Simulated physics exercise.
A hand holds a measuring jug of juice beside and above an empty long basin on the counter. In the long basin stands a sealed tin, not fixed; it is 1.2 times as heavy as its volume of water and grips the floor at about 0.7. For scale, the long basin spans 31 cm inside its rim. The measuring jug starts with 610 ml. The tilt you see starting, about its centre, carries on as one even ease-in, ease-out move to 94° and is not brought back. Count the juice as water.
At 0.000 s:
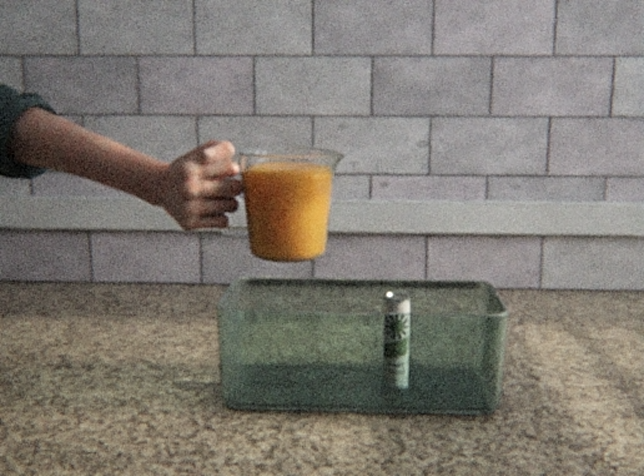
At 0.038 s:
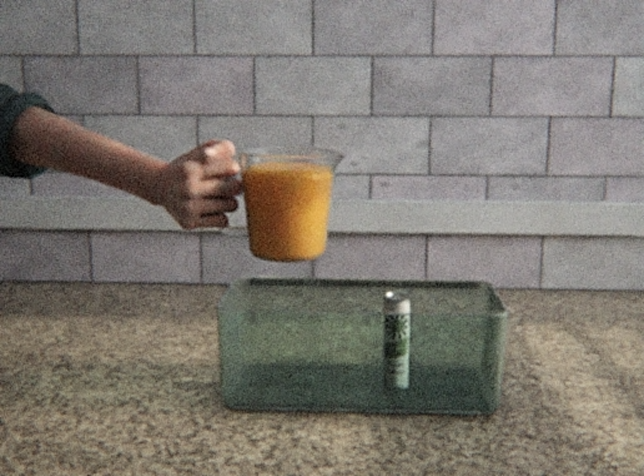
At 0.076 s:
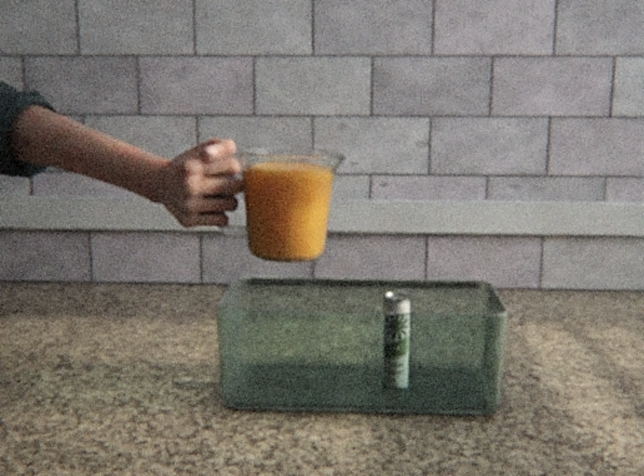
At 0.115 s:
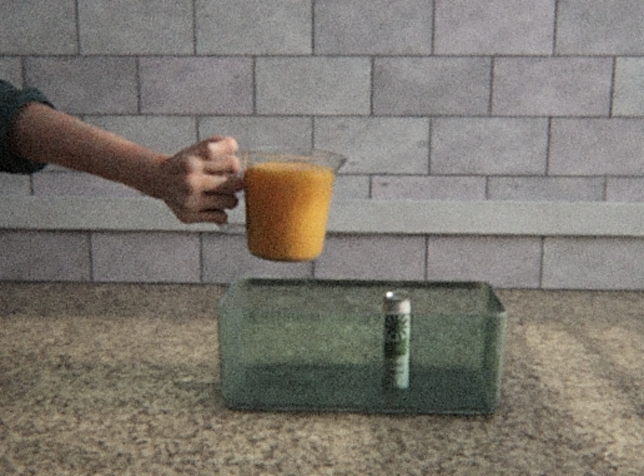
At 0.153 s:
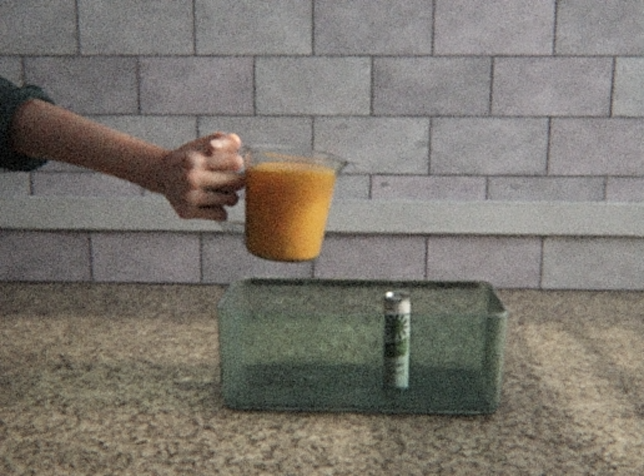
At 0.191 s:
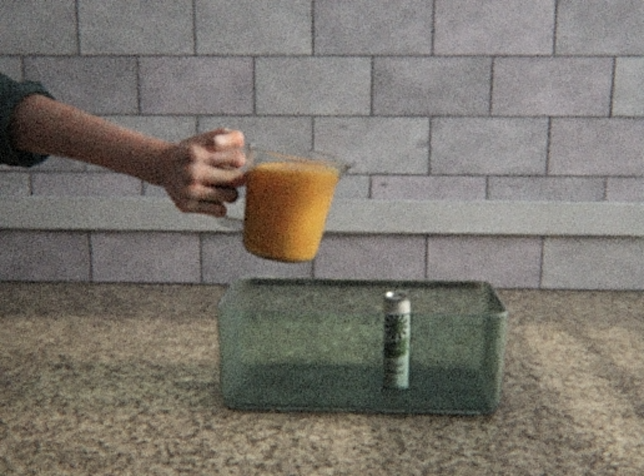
A hand reaching in from the left, its forearm in a dark sleeve, slowly tilts a clear measuring jug of orange juice slightly to the right. The jug hangs above a long, empty green glass basin, with a small pale tin with green markings standing toward the basin's right side. A fixed, level view shows a speckled stone counter before a grey tiled wall.
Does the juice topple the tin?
The tin falls.
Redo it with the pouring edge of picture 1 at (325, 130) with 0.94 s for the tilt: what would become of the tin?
Then it goes over.
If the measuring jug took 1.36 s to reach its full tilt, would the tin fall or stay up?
The tin goes over.
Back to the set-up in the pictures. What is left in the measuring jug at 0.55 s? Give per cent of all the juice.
About 82 per cent.
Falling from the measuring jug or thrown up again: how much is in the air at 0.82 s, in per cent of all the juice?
About 16 per cent.
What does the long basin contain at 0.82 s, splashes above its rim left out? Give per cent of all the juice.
Some 50 per cent.
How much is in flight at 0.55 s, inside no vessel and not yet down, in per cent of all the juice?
About 16 per cent.
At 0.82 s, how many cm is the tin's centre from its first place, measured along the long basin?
Some 0 cm.
After 0.55 s the tilt is 64° and 81 per cent is still to pour; the tin stands where it began.
After 0.82 s the tilt is 92° and 34 per cent is still to pour; the tin stands where it began.
After 1.10 s the tilt is 94° and 7 per cent is still to pour; the tin leans 46°.
After 1.40 s the tilt is 94° and 1 per cent is still to pour; the tin lies on its side.
In the end the tin lies on its side.
